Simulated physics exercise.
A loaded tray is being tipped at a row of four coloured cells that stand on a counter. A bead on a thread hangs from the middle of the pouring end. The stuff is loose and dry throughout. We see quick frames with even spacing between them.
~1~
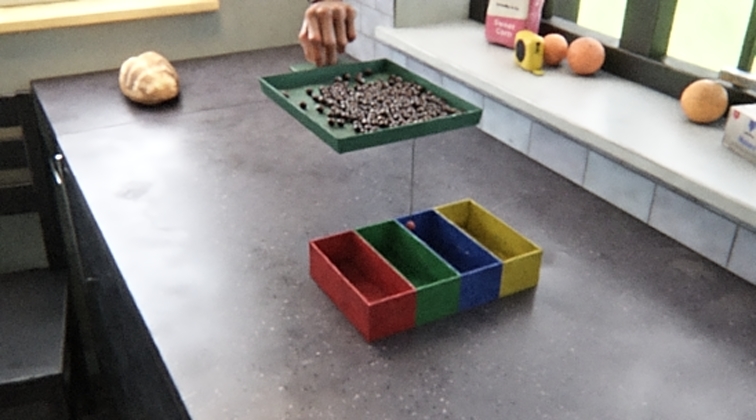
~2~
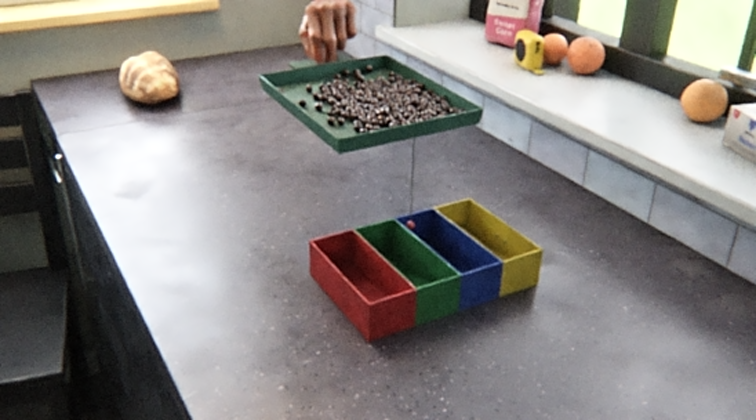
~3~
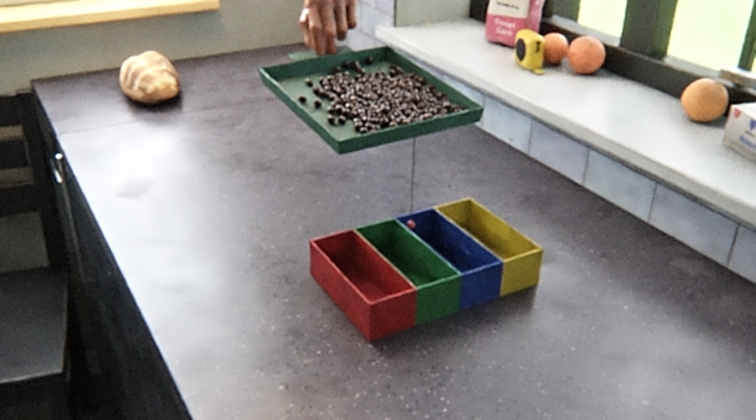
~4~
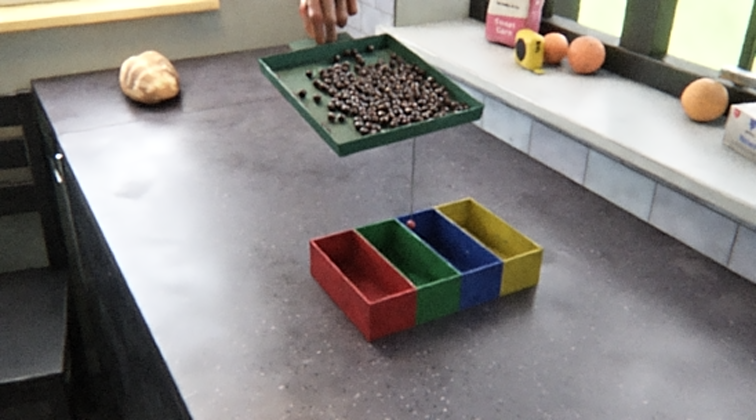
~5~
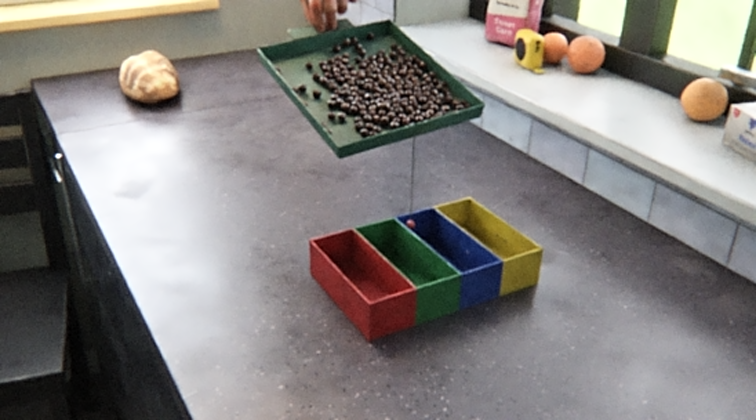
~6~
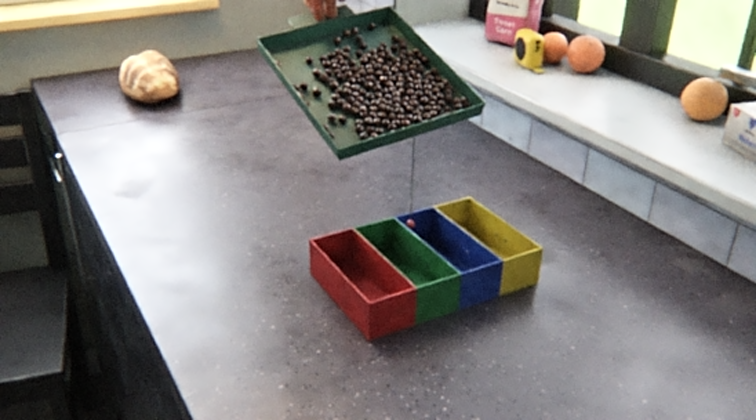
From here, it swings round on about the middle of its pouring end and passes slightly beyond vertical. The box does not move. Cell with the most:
Red.
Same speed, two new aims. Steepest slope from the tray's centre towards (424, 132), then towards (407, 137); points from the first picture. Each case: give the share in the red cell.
In order, 0 in a hundred and 20 in a hundred.
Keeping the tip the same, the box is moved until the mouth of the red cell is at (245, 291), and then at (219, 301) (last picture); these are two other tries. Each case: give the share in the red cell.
About 0% on the first try and 0% on the second.
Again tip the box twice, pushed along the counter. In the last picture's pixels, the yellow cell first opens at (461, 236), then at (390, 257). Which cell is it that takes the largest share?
The first placement favours the green cell, while the second favours the blue cell.
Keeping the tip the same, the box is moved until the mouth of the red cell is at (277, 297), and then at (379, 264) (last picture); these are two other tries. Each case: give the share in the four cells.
Close to 100 per cent, followed by close to 60 per cent.
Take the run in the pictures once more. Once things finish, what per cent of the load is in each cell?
The red cell gets about 60, the green cell about 20, the blue cell about 0 and the yellow cell about 0.
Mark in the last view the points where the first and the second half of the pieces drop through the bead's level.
Initially about (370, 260); subsequently about (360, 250).
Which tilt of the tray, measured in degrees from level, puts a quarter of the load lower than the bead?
Near 90 degrees.
Shortly afterwards, tray tipped steeply; all but a few on the tray; only a few in the red cell; only a few falling or outside the box.
Next, tray tipped past a quarter turn; a little on the tray; near half in the red cell; a little in the green cell; only a few in the blue cell; near a quarter falling or outside the box.
Some moments later, tray tipped past a quarter turn; near two thirds in the red cell; near a quarter in the green cell; only a few in the blue cell; near a quarter falling or outside the box.
In the end, tray tipped past a quarter turn; near two thirds in the red cell; near a quarter in the green cell; only a few in the blue cell; none at all in the yellow cell; near a quarter outside the box.
